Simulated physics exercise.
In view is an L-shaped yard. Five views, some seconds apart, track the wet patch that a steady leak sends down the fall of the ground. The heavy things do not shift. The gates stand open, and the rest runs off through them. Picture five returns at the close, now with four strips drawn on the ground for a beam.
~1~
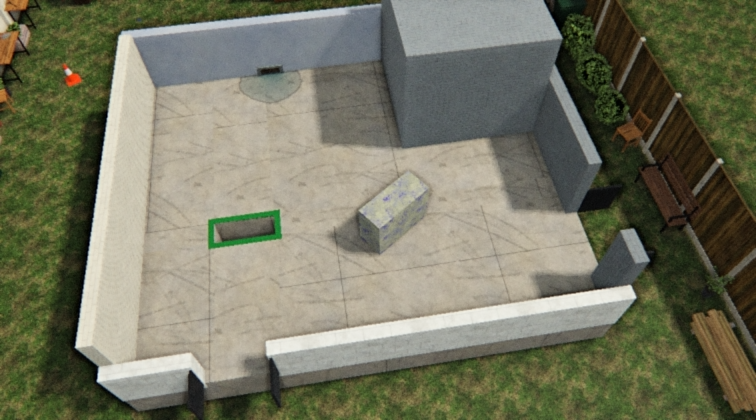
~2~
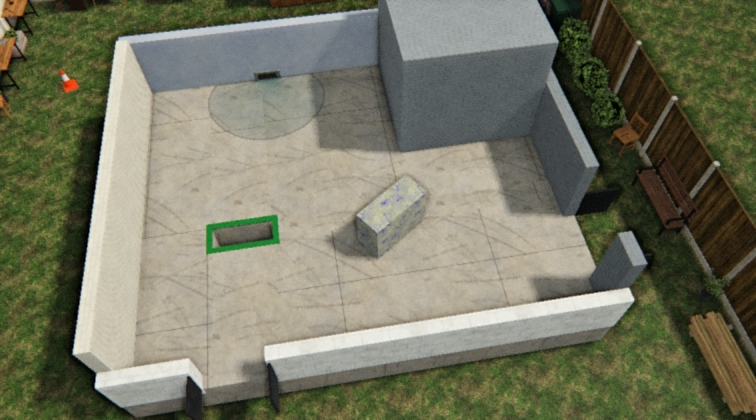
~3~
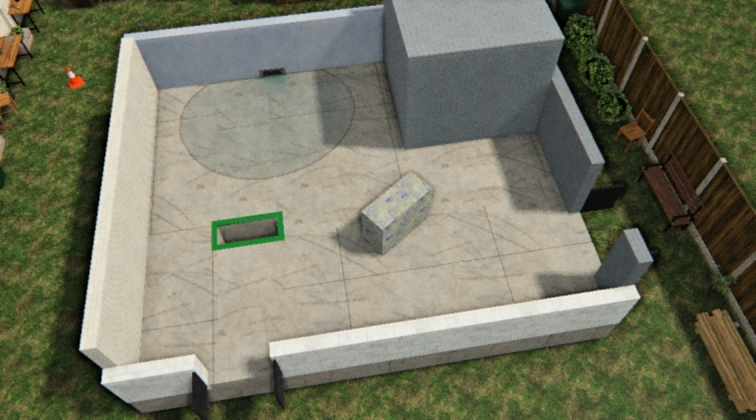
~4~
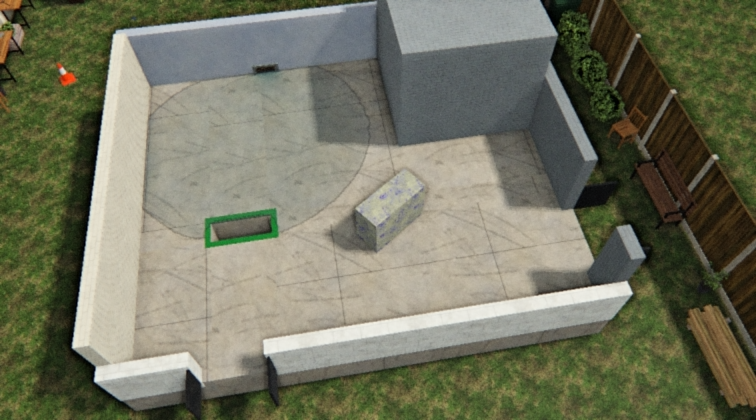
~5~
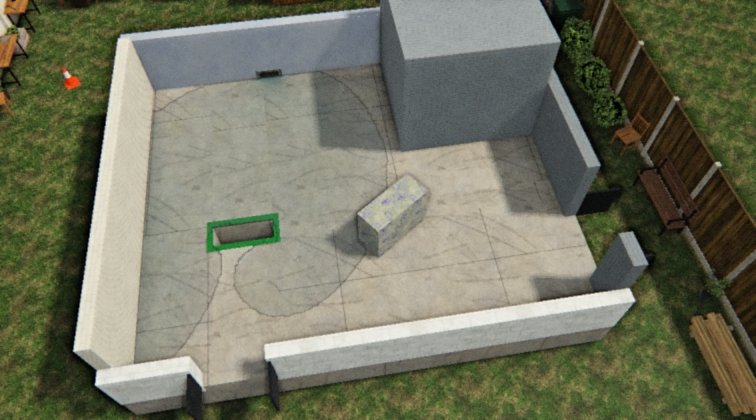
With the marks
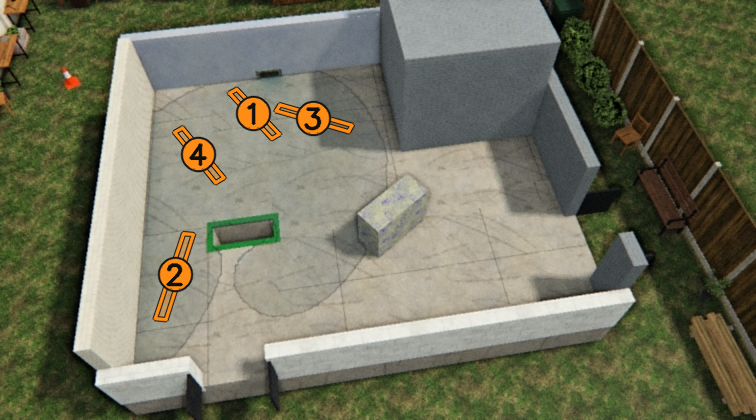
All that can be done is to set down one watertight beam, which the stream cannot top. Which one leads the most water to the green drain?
Position 4 does it best.
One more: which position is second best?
That is position 2.
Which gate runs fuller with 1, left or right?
The left one.
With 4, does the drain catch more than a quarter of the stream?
Yes, it does.
On the marked copy, 1 from (233, 91) to (275, 136); 2 from (160, 319) to (188, 234); 3 from (278, 107) to (350, 128); 4 from (178, 130) to (219, 180).
With 1, about 16 % of the stream runs into the green drain, about 80 % out by the gates.
With 2, about 30 % of the stream runs into the green drain, about 67 % out by the gates.
With 3, about 20 % of the stream runs into the green drain, about 76 % out by the gates.
With 4, about 46 % of the stream runs into the green drain, about 52 % out by the gates.
